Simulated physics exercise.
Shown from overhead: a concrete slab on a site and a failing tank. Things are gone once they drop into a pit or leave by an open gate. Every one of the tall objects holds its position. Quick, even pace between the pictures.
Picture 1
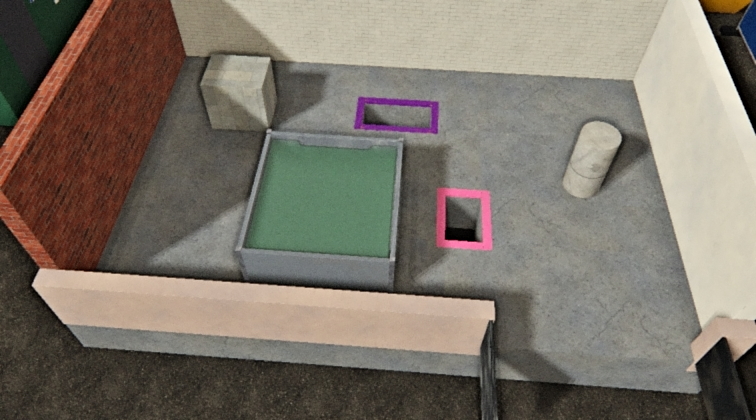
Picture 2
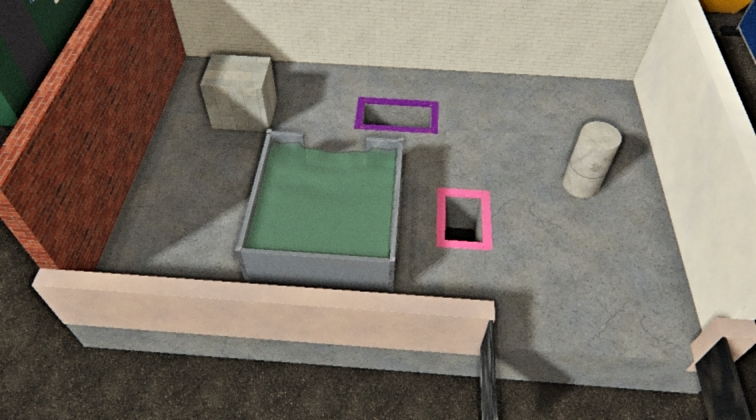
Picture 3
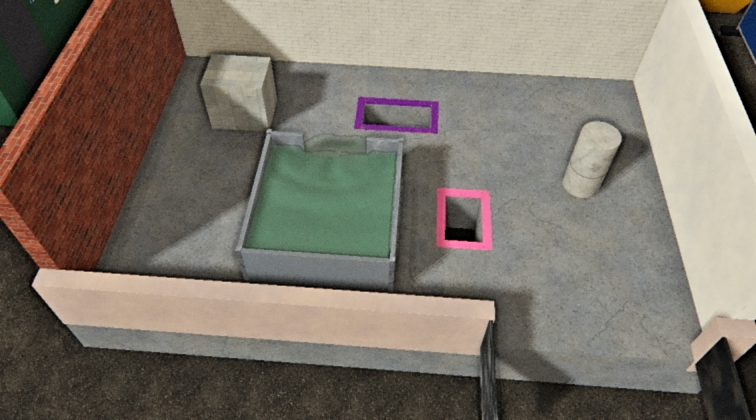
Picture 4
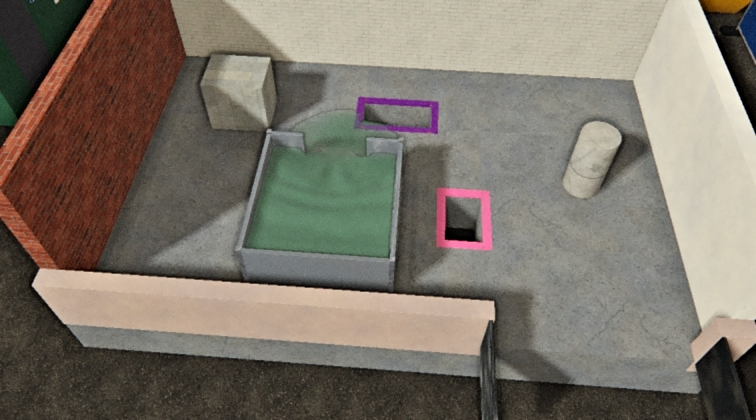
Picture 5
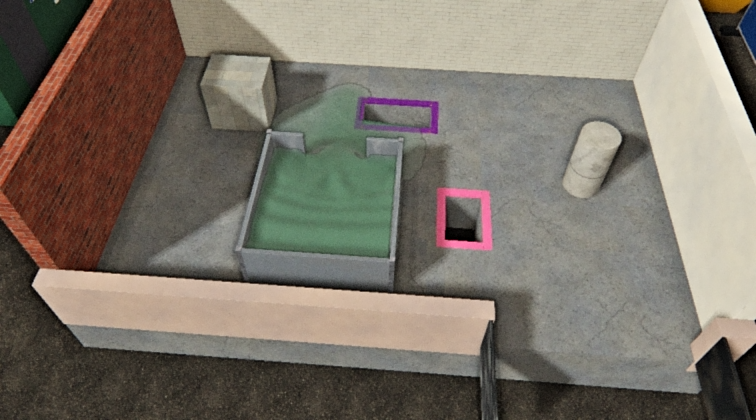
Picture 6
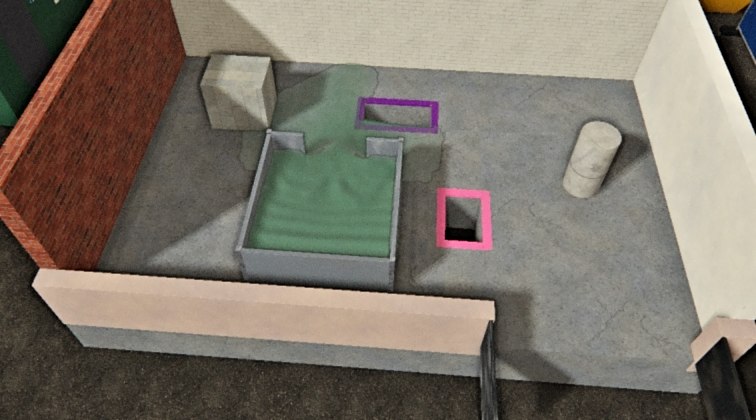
The video shows a walled concrete slab with a tank of green liquid, a block and a cylinder; a gap opens in the tank's far side, and liquid pours out, spreading across the slab around the purple-edged pit.
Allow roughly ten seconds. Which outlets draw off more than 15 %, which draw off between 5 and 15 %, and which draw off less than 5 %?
In order: Gate: The bottom band; pink pit: The bottom band; purple pit: The top band.
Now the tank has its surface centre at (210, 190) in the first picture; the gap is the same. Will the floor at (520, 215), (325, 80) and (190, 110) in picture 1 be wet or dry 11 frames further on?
Well, first one stays dry, second one got wet, third one got wet.
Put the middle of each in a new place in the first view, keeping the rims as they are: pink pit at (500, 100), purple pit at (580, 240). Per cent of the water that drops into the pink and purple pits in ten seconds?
Log, per cent - pink: 25, purple: 2.
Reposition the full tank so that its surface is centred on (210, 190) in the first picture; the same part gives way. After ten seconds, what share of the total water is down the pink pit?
The pink pit gets 4 per cent.
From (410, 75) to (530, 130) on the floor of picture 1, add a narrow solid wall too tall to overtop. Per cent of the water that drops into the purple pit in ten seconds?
Share for purple - 45 in a hundred.
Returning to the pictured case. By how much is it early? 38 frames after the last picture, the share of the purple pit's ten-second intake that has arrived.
It works out at roughly 85 percent of the ten-second total.
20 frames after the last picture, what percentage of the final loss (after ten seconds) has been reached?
About 60 per cent.
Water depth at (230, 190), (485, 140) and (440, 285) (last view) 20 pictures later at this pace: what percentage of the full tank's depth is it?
In order: Roughly 0, 2 and 0 in a hundred.
A moment on, water covers 20 % of the floor; the gate 0 %, the pink pit 0 %, the purple pit 8 %.
Next, water covers 30 % of the floor; the gate 0 %, the pink pit 0 %, the purple pit 14 %.
Then, water covers 45 % of the floor; the gate 0 %, the pink pit 0 %, the purple pit 21 %.
Later, water covers 65 % of the floor; the gate 0 %, the pink pit 0 %, the purple pit 29 %.
In the end, water covers 90 % of the floor; the gate 1 %, the pink pit 0 %, the purple pit 35 %.
